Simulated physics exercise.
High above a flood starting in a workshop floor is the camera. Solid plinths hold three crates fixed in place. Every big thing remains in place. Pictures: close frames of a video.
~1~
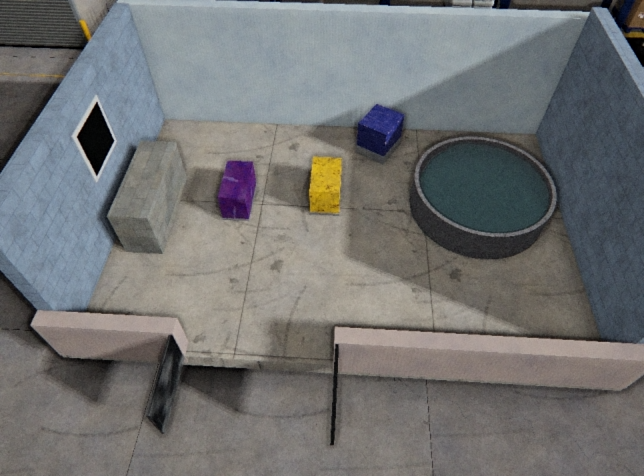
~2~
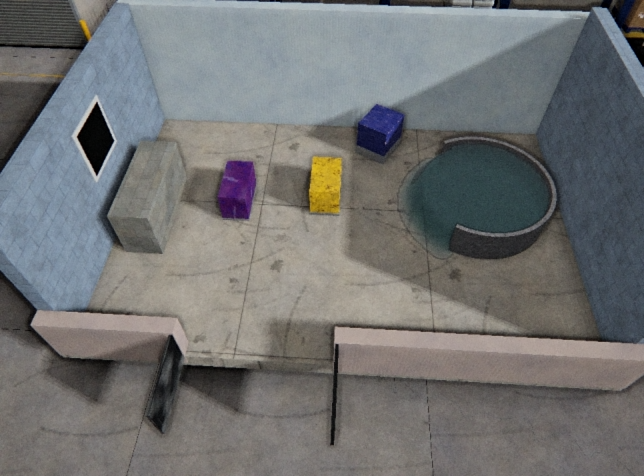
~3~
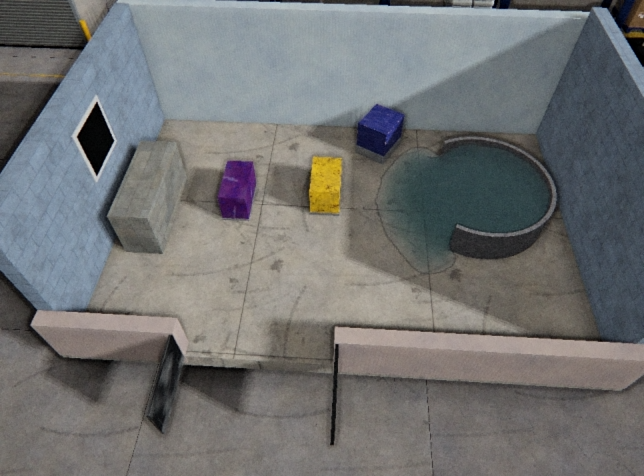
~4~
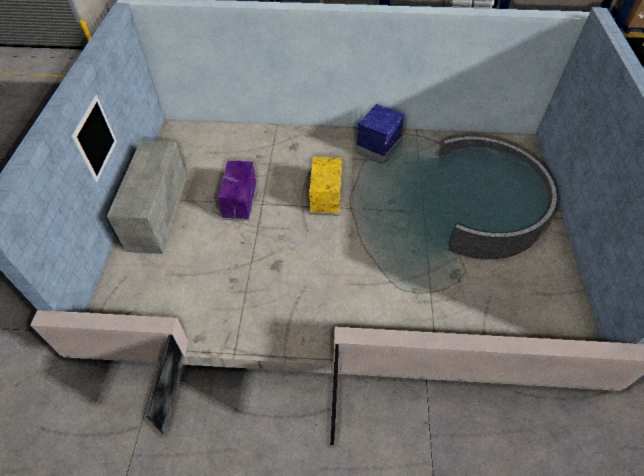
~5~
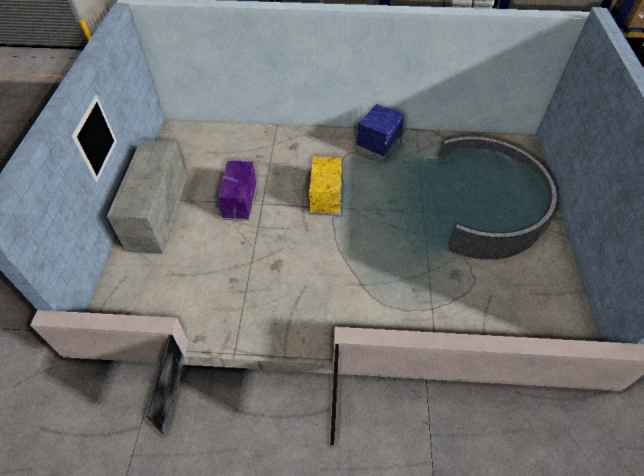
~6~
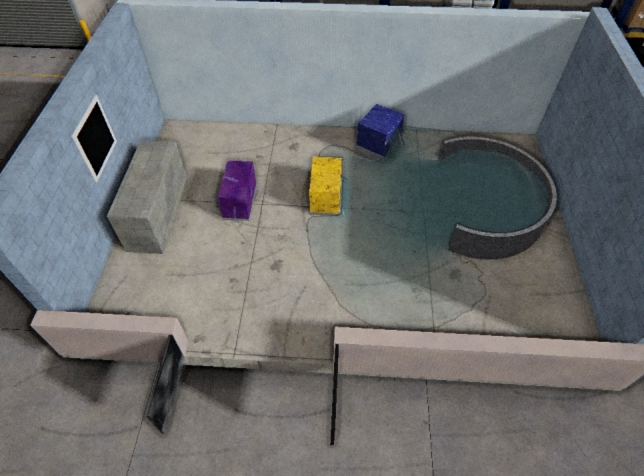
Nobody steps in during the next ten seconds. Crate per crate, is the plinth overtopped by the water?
The yellow crate is reached by the water, the blue crate is reached by the water, the purple crate is reached by the water.
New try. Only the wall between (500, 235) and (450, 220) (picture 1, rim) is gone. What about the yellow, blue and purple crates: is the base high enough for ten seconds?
Yellow crate is not reached; blue crate is not reached; purple crate is reached.
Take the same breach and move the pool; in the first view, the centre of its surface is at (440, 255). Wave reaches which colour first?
Answer: The crate marked yellow.
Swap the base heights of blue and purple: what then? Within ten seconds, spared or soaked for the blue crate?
The blue crate is reached.
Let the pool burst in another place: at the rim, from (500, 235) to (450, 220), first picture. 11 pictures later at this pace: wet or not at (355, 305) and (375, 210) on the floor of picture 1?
Submerged, untouched.
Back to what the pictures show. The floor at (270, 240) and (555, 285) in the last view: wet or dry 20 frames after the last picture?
Going by the order given, the first is inundated and the second still bare.
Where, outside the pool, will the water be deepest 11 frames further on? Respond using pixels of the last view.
Somewhere close to (343, 199).
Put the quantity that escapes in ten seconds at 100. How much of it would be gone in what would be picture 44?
Roughly 70 %.
A moment on, water covers 45 % of the floor; the yellow crate water round its plinth, the blue crate water round its plinth, the purple crate water round its plinth.
Next, water covers 65 % of the floor; the yellow crate water round its plinth, the blue crate water round its plinth, the purple crate water round its plinth.
Then, water covers 80 % of the floor; the yellow crate water round its plinth, the blue crate water round its plinth, the purple crate water round its plinth.
Later, water covers 95 % of the floor; the yellow crate water round its plinth, the blue crate water round its plinth, the purple crate water round its plinth.
In the end, water covers 100 % of the floor; the yellow crate was topped, the blue crate was topped, the purple crate was topped.
